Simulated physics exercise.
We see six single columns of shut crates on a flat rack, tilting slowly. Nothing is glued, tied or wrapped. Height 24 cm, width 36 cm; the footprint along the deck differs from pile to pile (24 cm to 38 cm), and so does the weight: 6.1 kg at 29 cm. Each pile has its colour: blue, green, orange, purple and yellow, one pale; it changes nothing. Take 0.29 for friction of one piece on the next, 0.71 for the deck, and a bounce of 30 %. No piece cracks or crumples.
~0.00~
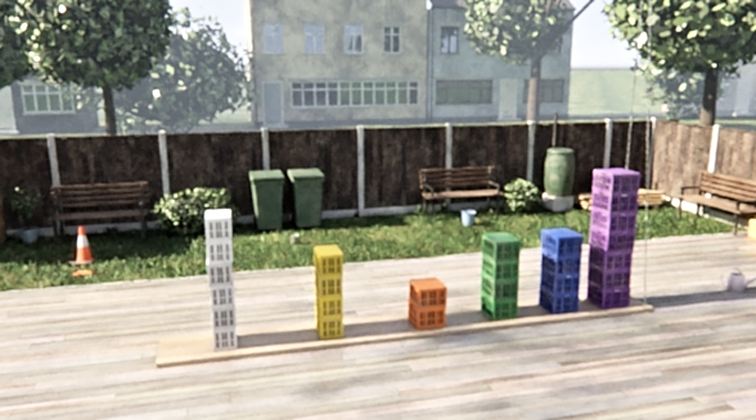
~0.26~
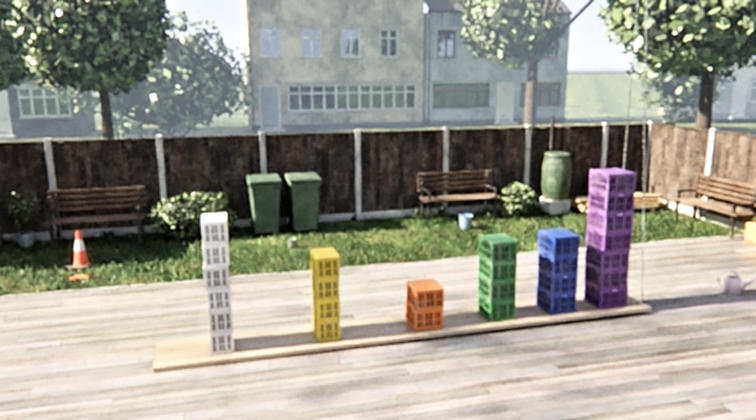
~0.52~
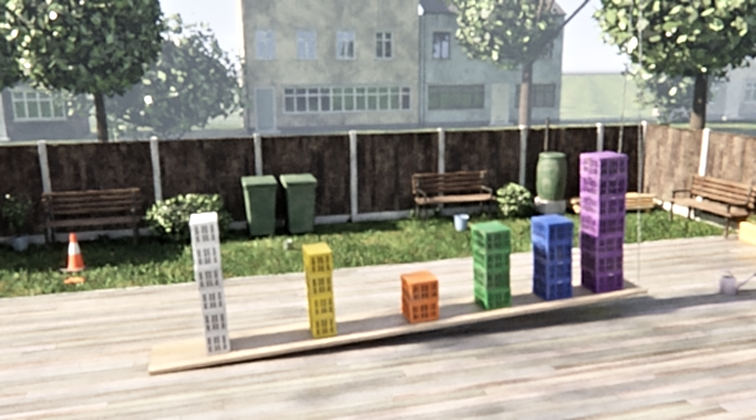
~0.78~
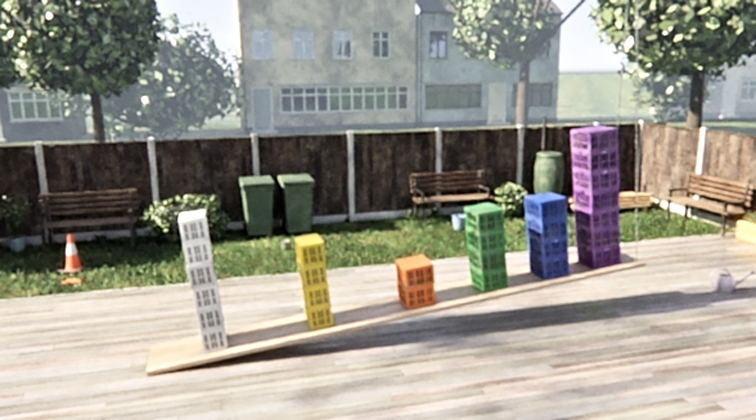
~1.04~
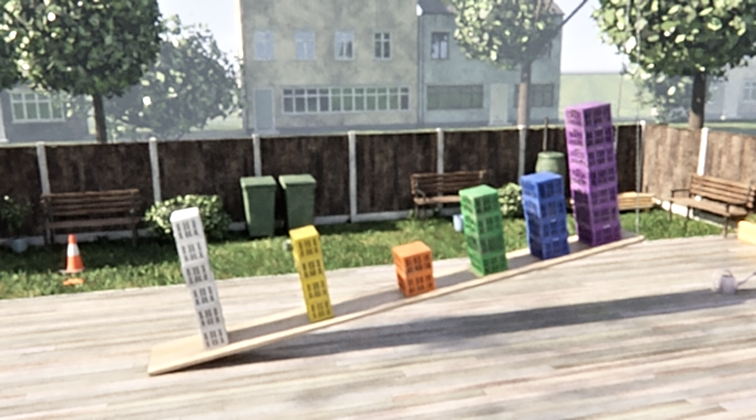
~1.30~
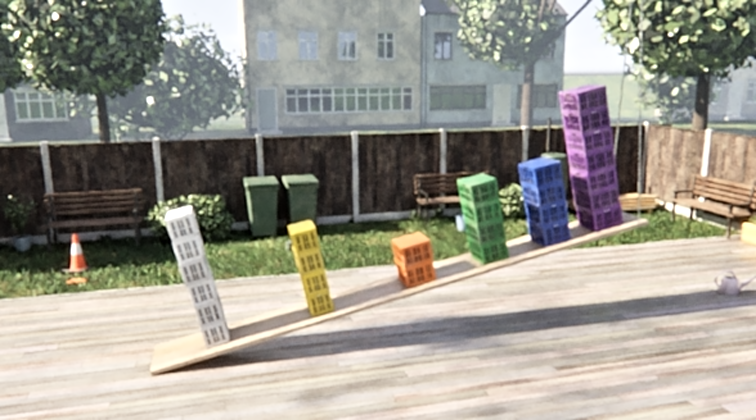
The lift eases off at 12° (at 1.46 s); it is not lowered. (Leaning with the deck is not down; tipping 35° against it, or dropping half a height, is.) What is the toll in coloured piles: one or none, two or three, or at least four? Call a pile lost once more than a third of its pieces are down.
It takes four or more of them.
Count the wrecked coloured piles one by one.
5 of them.
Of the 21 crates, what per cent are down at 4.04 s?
At that moment 80 per cent.
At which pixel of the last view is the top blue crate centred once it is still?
At about (267, 317).
After 1.86 s, slope 12°; none of the 21 other crates down, 8 disturbed; top purple crate 13° from how it stood.
After 2.38 s, slope 12°; 3 of the 21 other crates down; top purple crate 20° from how it stood, 36 cm lower; top blue crate 19° from how it stood.
After 3.04 s, slope 12°; 14 of the 21 other crates down; top blue crate 55° from how it stood, 18 cm lower; top orange crate 36° from how it stood, 16 cm lower.
After 4.04 s, slope 12°; 17 of the 21 other crates down; top blue crate on its side; top yellow crate on its side.
In the end (6.0 s), slope 12°; 17 of the 21 other crates down; top blue crate upside down; top yellow crate upside down. Wrecked, blue, green, orange, purple and yellow. From the last view, middles, top blue crate near (267, 317), top yellow crate near (204, 379).
